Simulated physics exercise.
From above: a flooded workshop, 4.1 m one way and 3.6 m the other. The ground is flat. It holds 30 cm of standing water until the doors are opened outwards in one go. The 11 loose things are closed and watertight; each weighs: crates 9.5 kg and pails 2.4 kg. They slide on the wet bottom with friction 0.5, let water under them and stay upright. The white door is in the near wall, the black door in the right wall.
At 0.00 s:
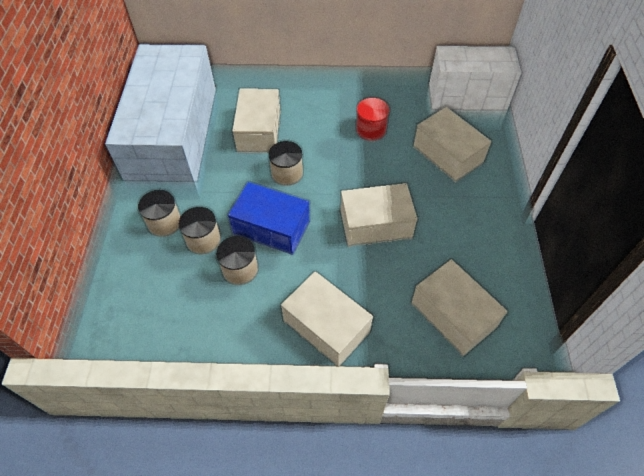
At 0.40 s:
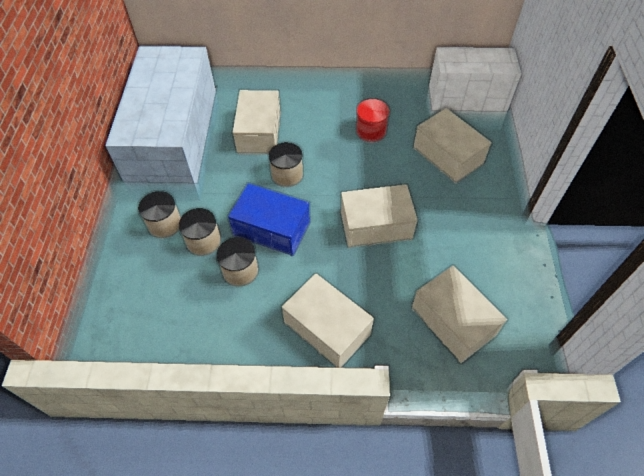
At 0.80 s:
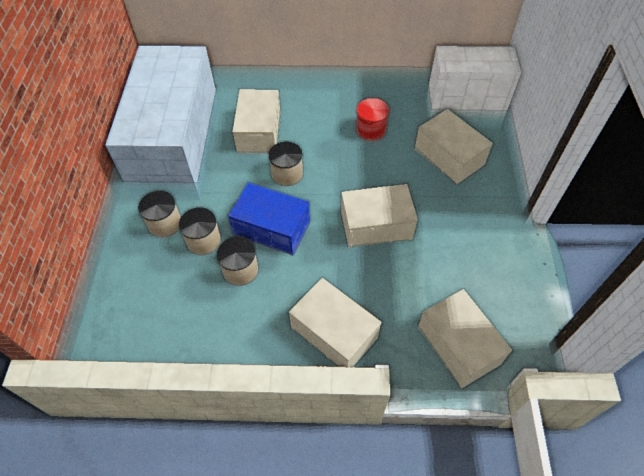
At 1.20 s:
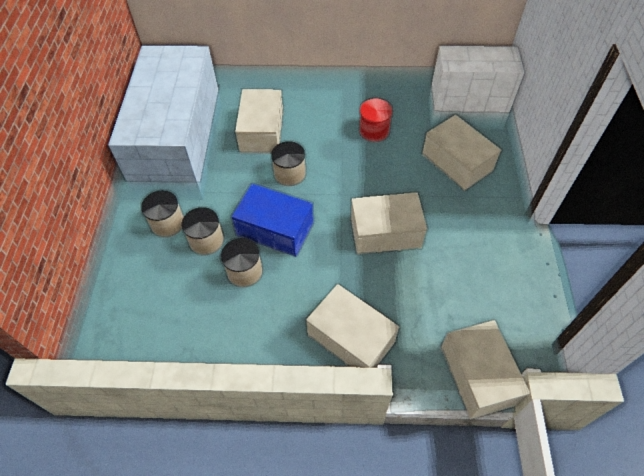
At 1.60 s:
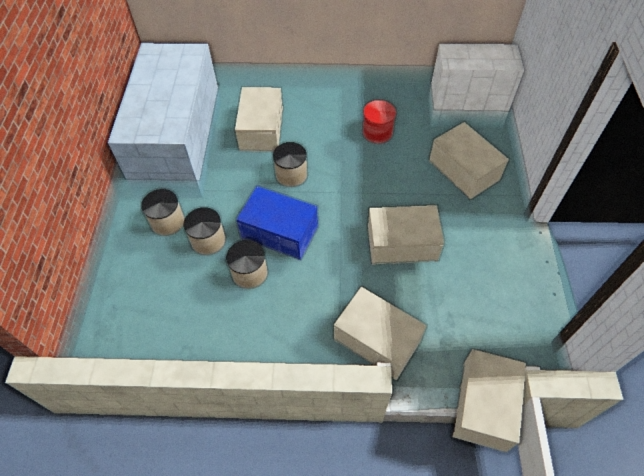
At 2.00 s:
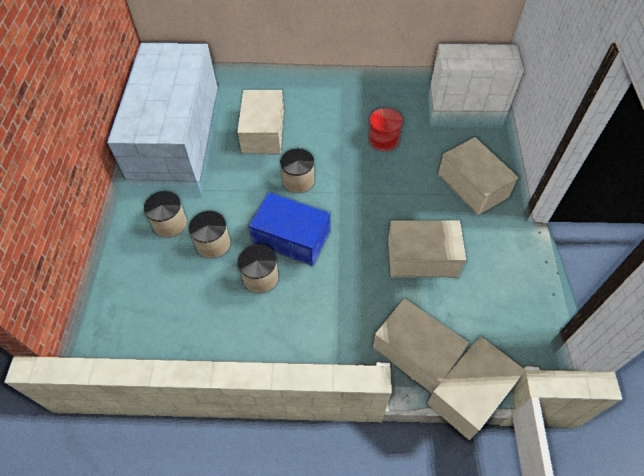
In a flooded workshop seen from above, the white door in the near wall and the black door on the right open, and pale crates drift toward the near doorway, followed by slighter shifts of the blue crate and red pail.
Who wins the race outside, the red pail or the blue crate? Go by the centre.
First out is the red one.
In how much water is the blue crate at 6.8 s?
About 15 cm.
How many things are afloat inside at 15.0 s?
3 of them.
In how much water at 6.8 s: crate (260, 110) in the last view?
Roughly 16 cm.
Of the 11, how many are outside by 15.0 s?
8 of them.
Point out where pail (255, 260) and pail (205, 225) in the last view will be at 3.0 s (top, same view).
Near (308, 276) and (240, 237).
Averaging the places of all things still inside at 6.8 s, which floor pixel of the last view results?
At about (380, 286).
After 3.0 s the red pail is near (417, 145), 0.6 m from its start, afloat; the blue crate is near (336, 239), 0.6 m from its start, afloat; 0 of 11 are out; 11 afloat.
After 6.8 s the red pail has gone out (at 6.3 s); the blue crate is near (507, 314), 2.2 m from its start, afloat; 5 of 11 are out; 6 afloat.
After 11.0 s the red pail has gone out (at 6.3 s); the blue crate has gone out (at 9.8 s); 8 of 11 are out; 3 afloat.
After 15.0 s the red pail has gone out (at 6.3 s); the blue crate has gone out (at 9.8 s); 8 of 11 are out; 3 afloat.
